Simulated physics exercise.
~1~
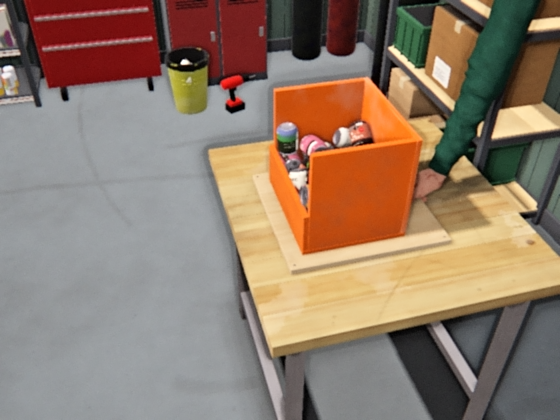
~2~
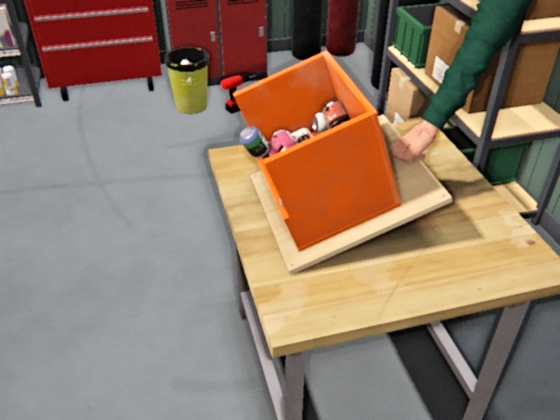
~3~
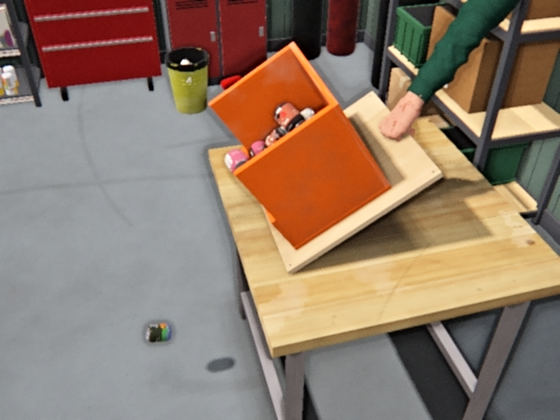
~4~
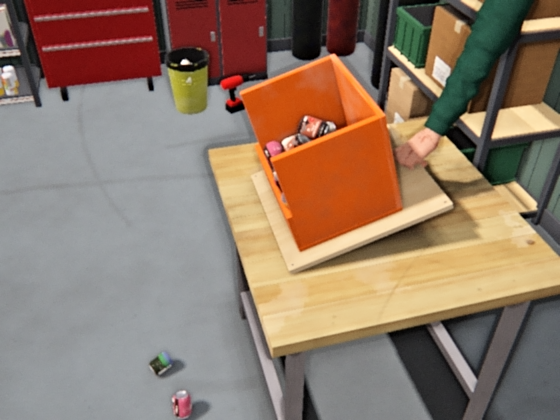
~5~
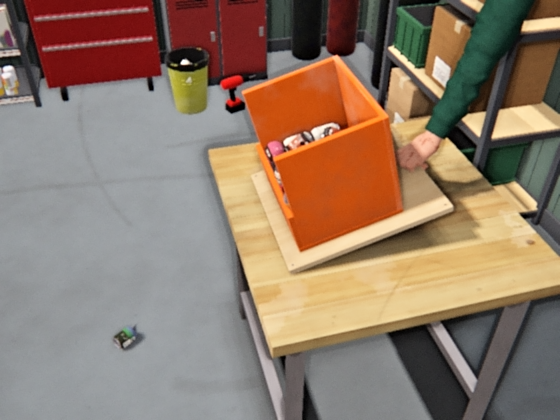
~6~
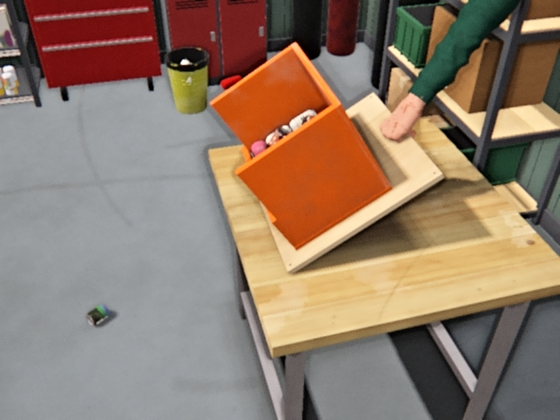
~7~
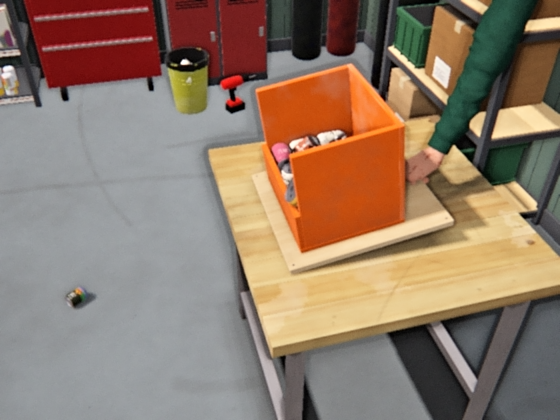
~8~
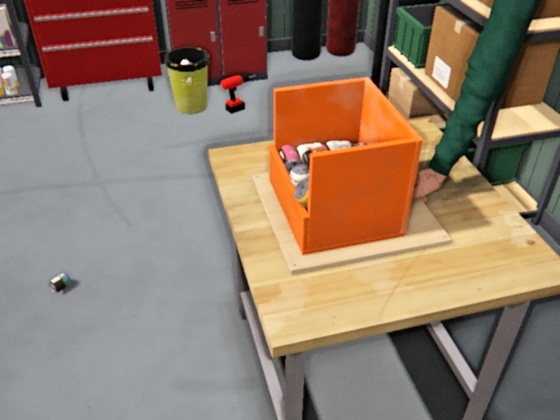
At the start, an open orange box of small cans sits on a board on a wooden table in a workshop, a green-sleeved hand at its right. The hand lifts the board's right end, tipping the box leftward, and the cans slide toward its low left wall. As the tilt steepens, one can drops to the grey floor, and another soon lands nearby. The hand partly lowers the board, then raises it steeply again while one can rolls away leftward. Finally the board is lowered flat, with most of the cans still in the box.
